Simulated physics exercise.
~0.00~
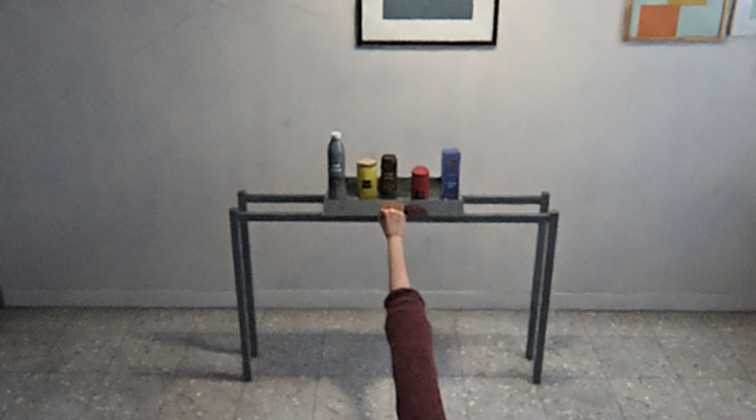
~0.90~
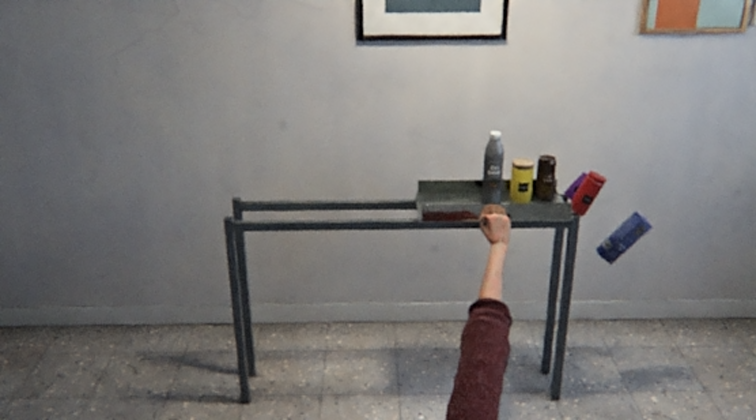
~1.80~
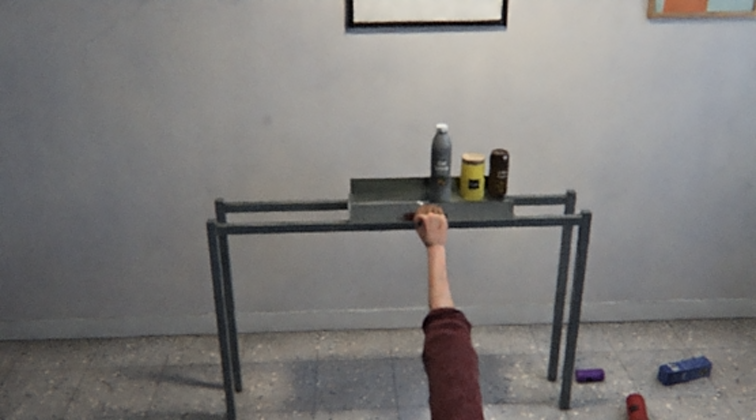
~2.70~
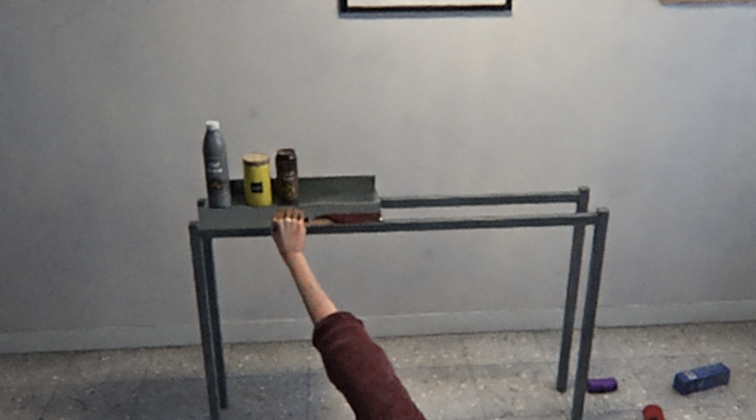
We see a hand slide a tray of containers right along a metal frame, sending a red jar, blue carton and purple shaker off the end, then push it left; the grey bottle, yellow jar and brown can stay upright aboard while the fallen items lie on the floor.
